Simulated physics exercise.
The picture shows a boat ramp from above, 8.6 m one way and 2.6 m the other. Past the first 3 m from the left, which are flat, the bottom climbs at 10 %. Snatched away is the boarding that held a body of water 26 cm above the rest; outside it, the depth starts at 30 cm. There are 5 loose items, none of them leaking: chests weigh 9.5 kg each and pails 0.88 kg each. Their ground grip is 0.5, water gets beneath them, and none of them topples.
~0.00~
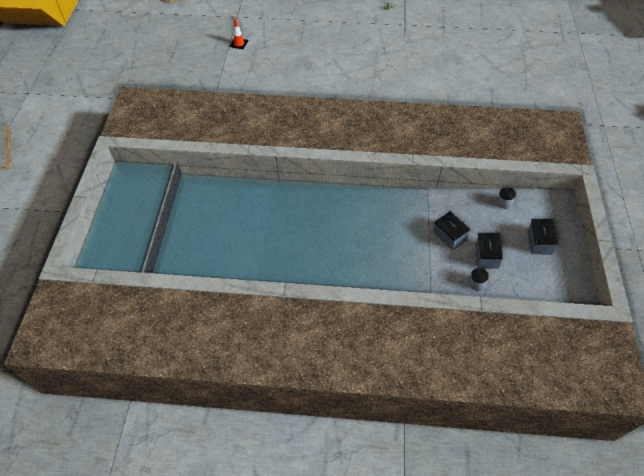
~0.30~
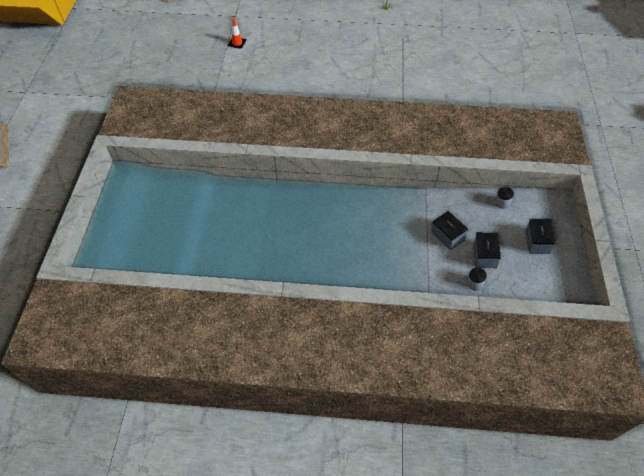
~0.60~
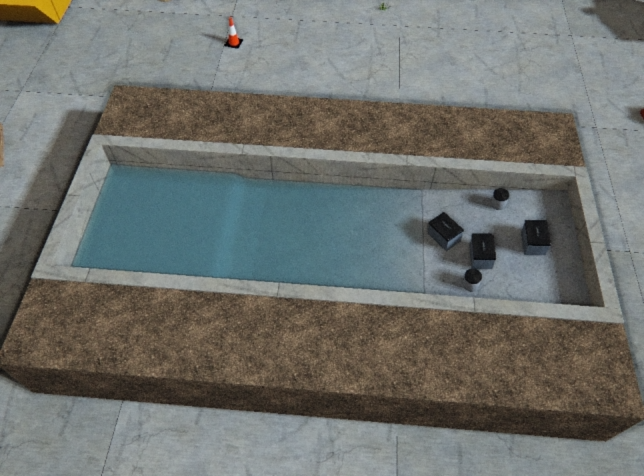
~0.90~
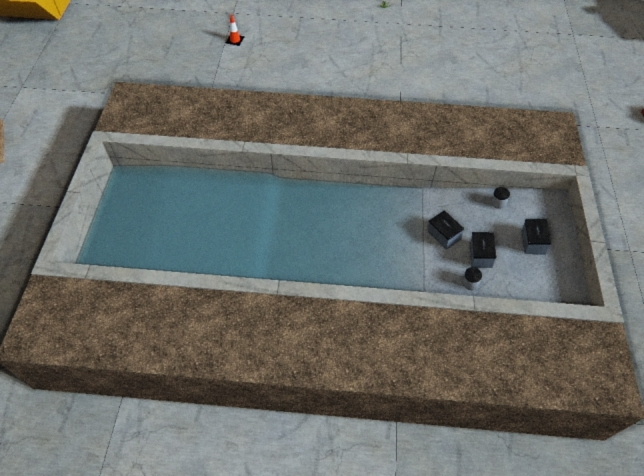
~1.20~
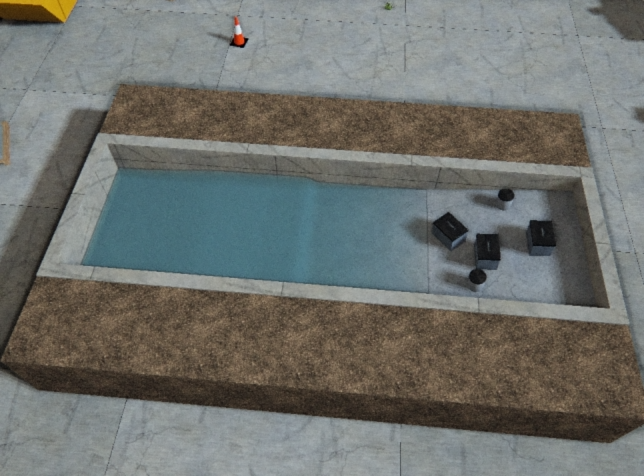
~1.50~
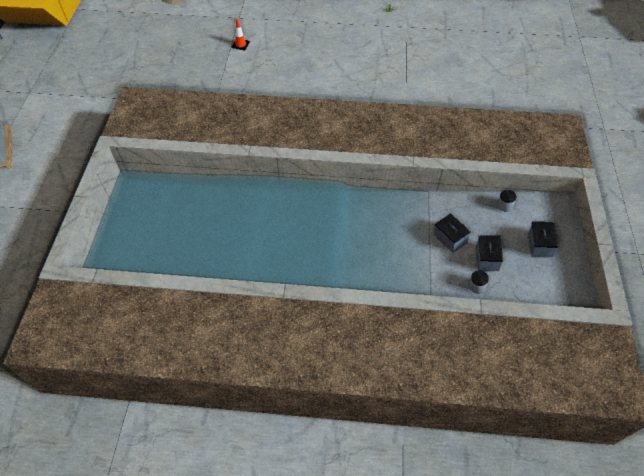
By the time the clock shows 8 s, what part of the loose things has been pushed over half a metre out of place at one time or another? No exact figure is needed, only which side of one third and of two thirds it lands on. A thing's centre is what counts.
Highest band.
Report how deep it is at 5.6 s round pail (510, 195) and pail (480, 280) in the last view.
Depth approx. 6 cm / 5 cm.
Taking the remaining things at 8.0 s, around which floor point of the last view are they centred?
I'd put it close to (384, 242) in the last view.
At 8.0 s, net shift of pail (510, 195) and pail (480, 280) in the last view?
They've ended up 200 cm and 120 cm away, in that order.
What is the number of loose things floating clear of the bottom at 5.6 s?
Answer: 3.
After 2.1 s 0 of 5 are over 50 cm from their spots; 0 afloat.
After 3.6 s 4 of 5 are over 50 cm from their spots; 0 afloat.
After 5.6 s 3 of 5 are over 50 cm from their spots; 3 afloat.
After 8.0 s 5 of 5 are over 50 cm from their spots, and 5 have been at some point; 3 afloat.
